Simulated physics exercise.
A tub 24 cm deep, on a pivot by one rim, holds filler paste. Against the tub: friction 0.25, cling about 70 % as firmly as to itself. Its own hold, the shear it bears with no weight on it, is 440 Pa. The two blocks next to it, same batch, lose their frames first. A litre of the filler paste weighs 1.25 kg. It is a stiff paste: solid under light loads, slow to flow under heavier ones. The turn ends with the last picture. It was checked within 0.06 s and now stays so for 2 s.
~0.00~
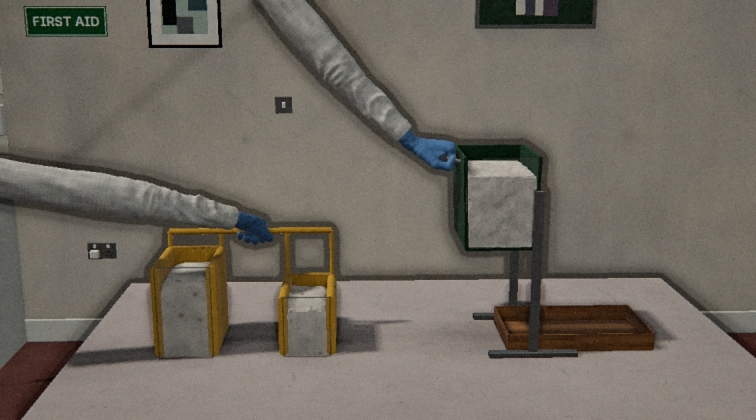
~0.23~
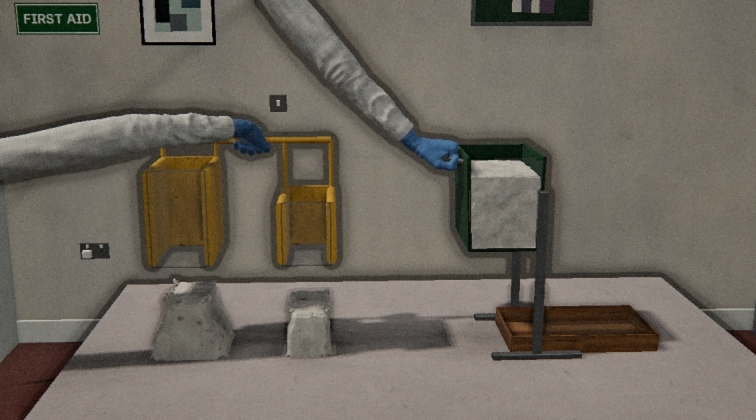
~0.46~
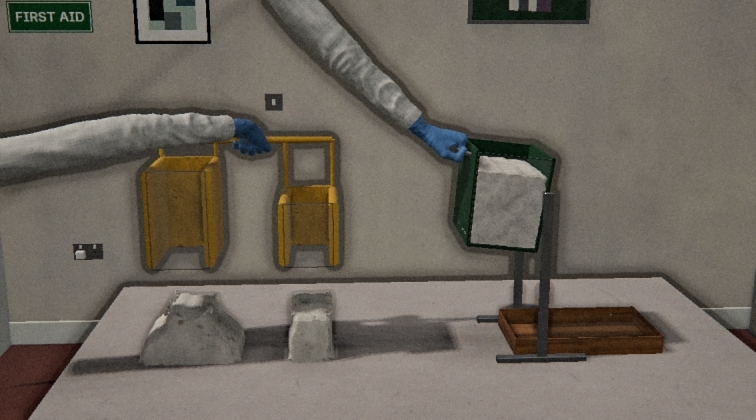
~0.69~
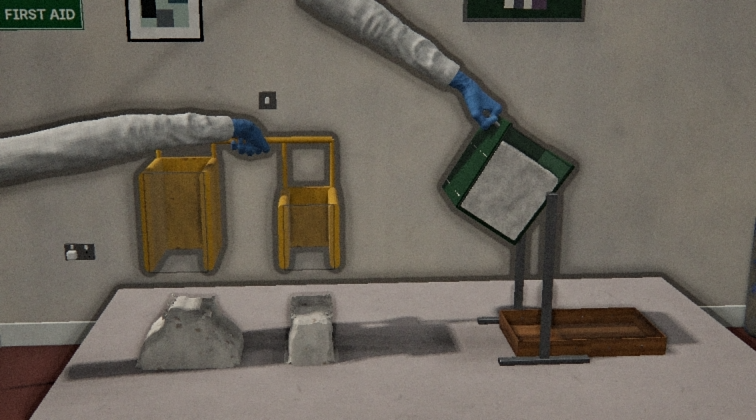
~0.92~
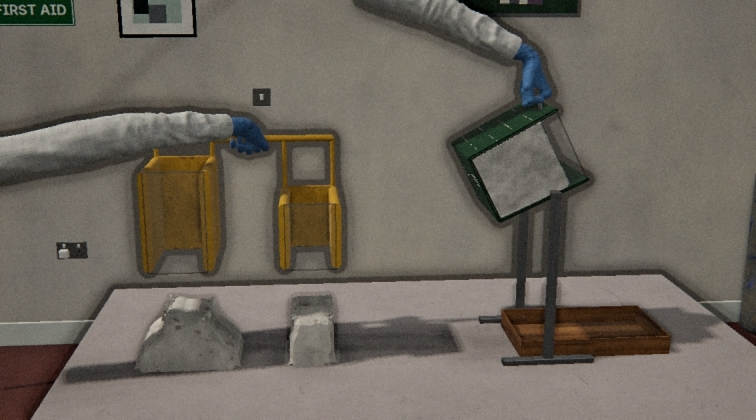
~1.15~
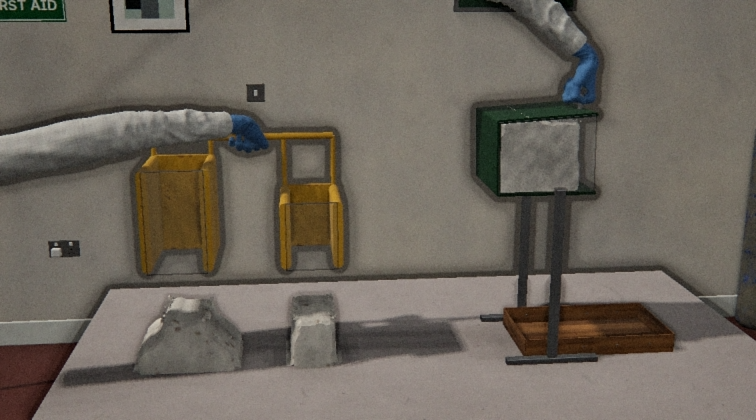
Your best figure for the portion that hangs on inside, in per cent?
Expect roughly 80 %.
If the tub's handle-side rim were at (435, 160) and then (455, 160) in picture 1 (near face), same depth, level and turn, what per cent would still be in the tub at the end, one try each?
In turn about 45 %, 55 %.
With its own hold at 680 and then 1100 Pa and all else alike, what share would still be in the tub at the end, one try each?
In that order: 100 %, 100 %.
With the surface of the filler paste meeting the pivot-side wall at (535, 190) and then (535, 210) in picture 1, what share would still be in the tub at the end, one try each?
In that order: 100 %, 100 %.
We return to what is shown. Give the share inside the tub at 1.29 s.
Near 100 %.
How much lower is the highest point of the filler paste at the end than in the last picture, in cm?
About 3 cm.
After 1.29 s, the tub is at 88 degrees and holds 100 %.
After 1.46 s, the tub is at 88 degrees and holds 97 %.
After 1.63 s, the tub is at 88 degrees and holds 93 %.
After 1.80 s, the tub is at 88 degrees and holds 87 %.
After 3.15 s, at the end, the tub is at 88 degrees and holds 80 %.
